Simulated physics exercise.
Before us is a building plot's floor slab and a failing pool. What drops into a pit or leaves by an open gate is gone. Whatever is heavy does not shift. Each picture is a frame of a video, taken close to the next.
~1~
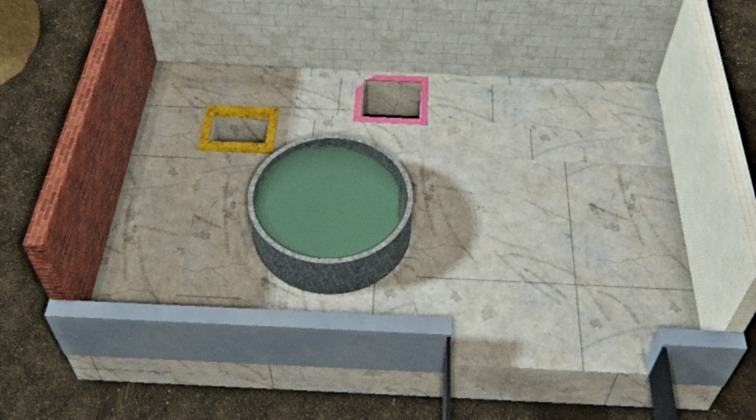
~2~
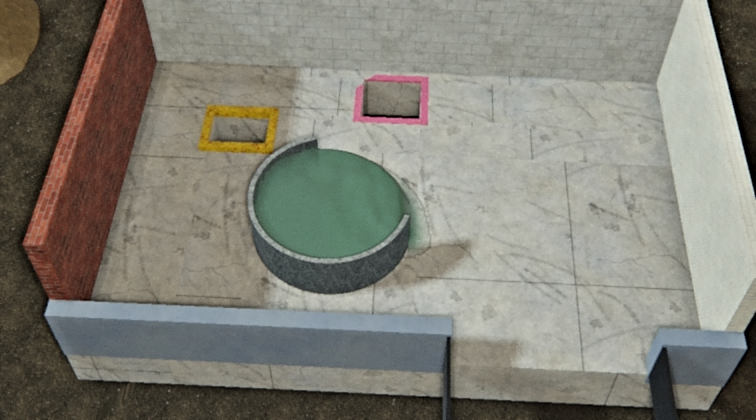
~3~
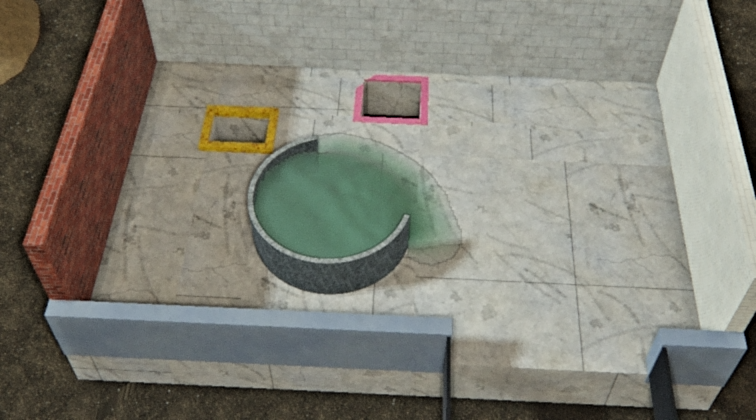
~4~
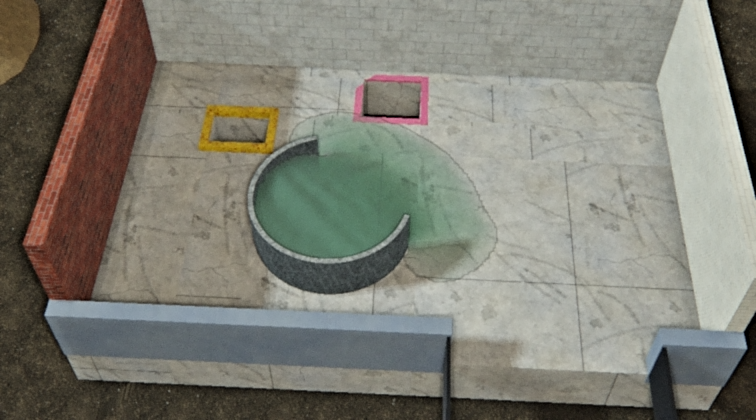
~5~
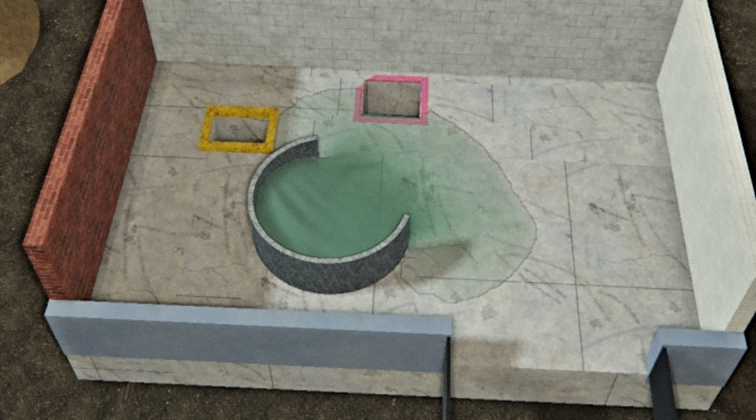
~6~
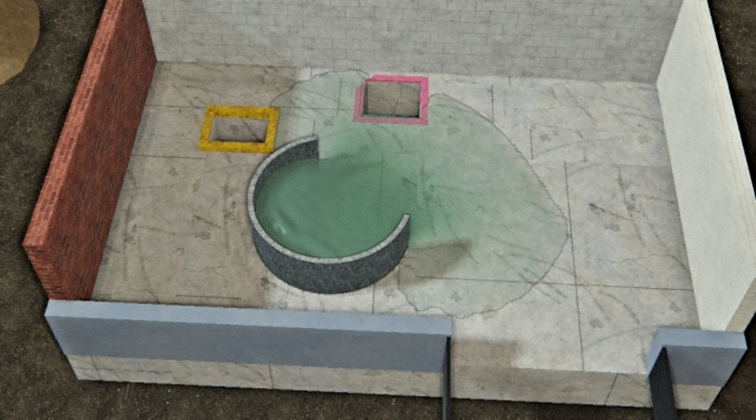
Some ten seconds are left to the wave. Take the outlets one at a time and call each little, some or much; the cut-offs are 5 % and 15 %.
In order: The gate catches much; the pink pit catches much; the yellow pit catches little.
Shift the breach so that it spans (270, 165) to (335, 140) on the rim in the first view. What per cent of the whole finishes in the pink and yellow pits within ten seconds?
Pink 25 %, yellow 20 %.
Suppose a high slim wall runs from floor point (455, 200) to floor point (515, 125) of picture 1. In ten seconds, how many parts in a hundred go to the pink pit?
The pink pit gets 35 per cent.
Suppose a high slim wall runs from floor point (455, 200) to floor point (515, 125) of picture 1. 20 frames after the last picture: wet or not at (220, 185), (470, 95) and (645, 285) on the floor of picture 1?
Taken in turn, the three points are unsoaked, soaked and soaked.
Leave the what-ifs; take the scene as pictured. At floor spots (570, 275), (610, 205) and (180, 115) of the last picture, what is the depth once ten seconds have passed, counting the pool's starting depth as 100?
In turn 8, 6 and 2 in a hundred.
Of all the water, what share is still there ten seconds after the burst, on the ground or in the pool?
Estimate: Near 50 %.
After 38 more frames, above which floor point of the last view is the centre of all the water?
Somewhere near (518, 199).
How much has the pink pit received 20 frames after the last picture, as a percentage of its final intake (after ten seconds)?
Roughly 65 percent.
A moment on, water covers 50 % of the floor; the gate 0 %, the pink pit 7 %, the yellow pit 0 %.
Next, water covers 55 % of the floor; the gate 0 %, the pink pit 13 %, the yellow pit 0 %.
Then, water covers 55 % of the floor; the gate 1 %, the pink pit 18 %, the yellow pit 0 %.
Later, water covers 70 % of the floor; the gate 5 %, the pink pit 23 %, the yellow pit 0 %.
In the end, water covers 75 % of the floor; the gate 21 %, the pink pit 29 %, the yellow pit 0 %.
